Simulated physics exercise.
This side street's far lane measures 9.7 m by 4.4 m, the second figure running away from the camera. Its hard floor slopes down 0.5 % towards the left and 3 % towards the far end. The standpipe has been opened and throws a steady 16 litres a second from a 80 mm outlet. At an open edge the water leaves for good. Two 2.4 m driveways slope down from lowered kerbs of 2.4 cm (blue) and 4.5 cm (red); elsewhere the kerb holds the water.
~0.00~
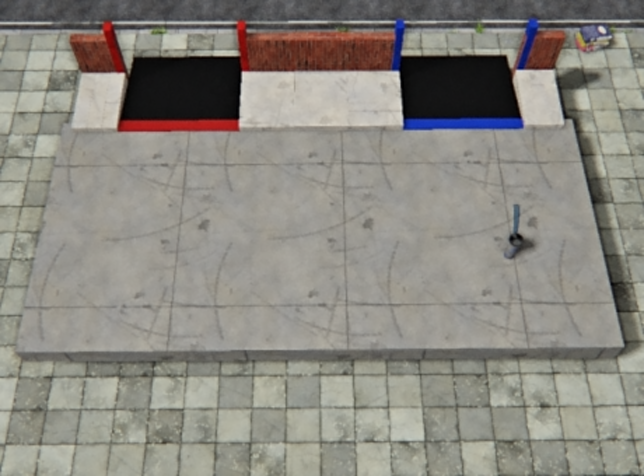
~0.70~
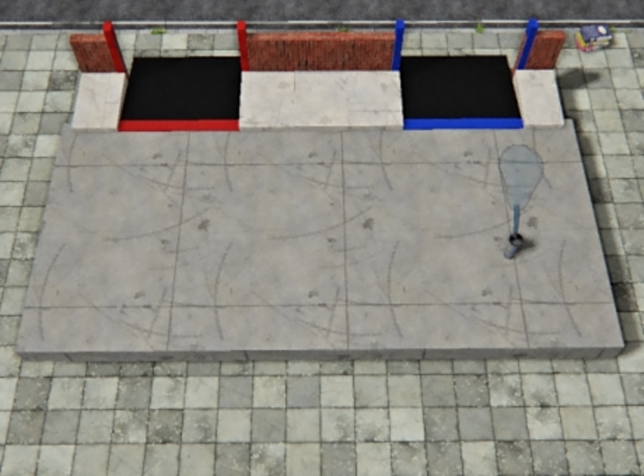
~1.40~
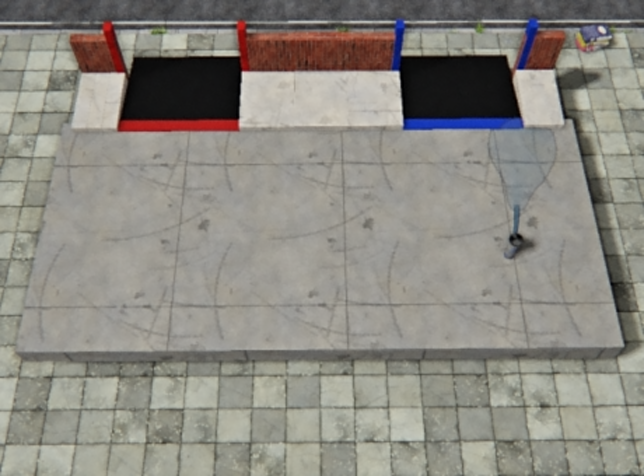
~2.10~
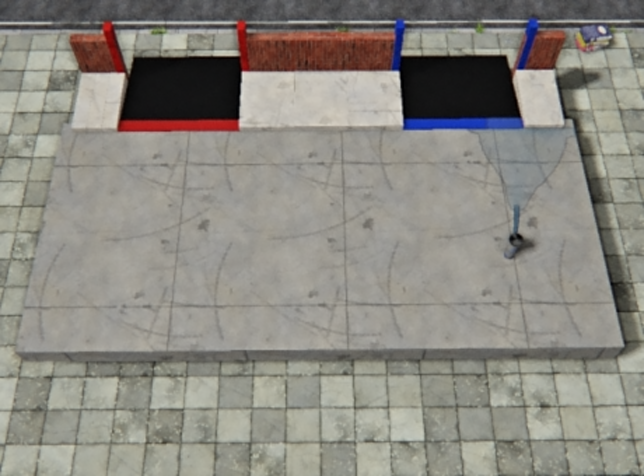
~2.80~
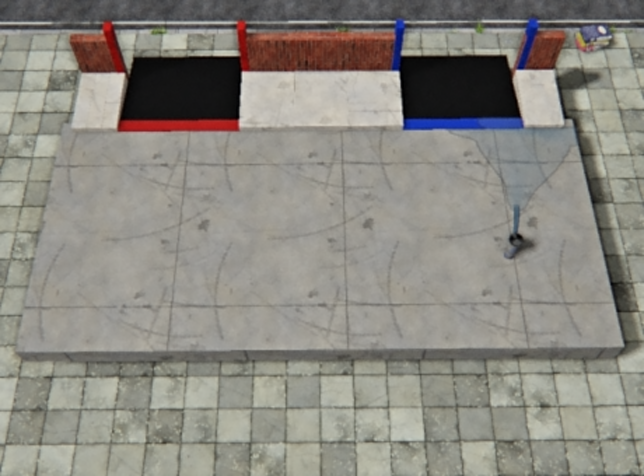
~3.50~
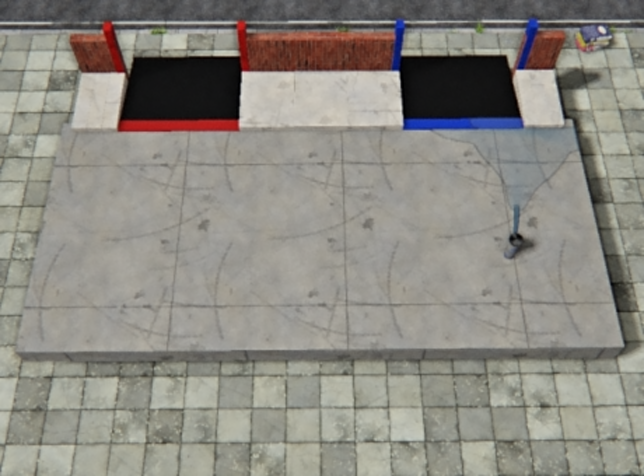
On a grey paved slab beside a street, a thin jet of water shot from a small spout at the right, fanned out towards the far kerb, and widened beside the blue-edged driveway.
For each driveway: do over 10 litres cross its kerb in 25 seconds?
One by one: At the blue driveway it passes the limit; at the red driveway it stays under the limit.
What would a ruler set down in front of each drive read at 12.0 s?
Depths in cm: Blue 3.0, red 0.0.
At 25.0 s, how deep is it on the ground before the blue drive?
About 3.0 cm.
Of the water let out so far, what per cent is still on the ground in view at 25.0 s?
Roughly 30 in a hundred.
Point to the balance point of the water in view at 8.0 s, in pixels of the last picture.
Near (492, 146).
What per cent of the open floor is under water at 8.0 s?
Near 5 per cent is wet.
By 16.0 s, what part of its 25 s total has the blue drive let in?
About 60 per cent.
After 5.0 s water covers 5 % of the floor and is deepest (6 cm) near (531, 131); blue driveway 2.5 cm at the lowered kerb, 14 L in, red driveway not reached.
After 8.0 s water covers 5 % of the floor and is deepest (6 cm) near (531, 131); blue driveway 2.8 cm at the lowered kerb, 29 L in, red driveway not reached.
After 12.0 s water covers 10 % of the floor and is deepest (6 cm) near (531, 131); blue driveway 2.9 cm at the lowered kerb, 49 L in, red driveway not reached.
After 16.0 s water covers 10 % of the floor and is deepest (6 cm) near (531, 131); blue driveway 2.9 cm at the lowered kerb, 69 L in, red driveway 0.66 cm at the lowered kerb, 0 L in.
After 25.0 s water covers 15 % of the floor and is deepest (6 cm) near (531, 131); blue driveway 2.9 cm at the lowered kerb, 114 L in, red driveway 2 cm at the lowered kerb, 0 L in.
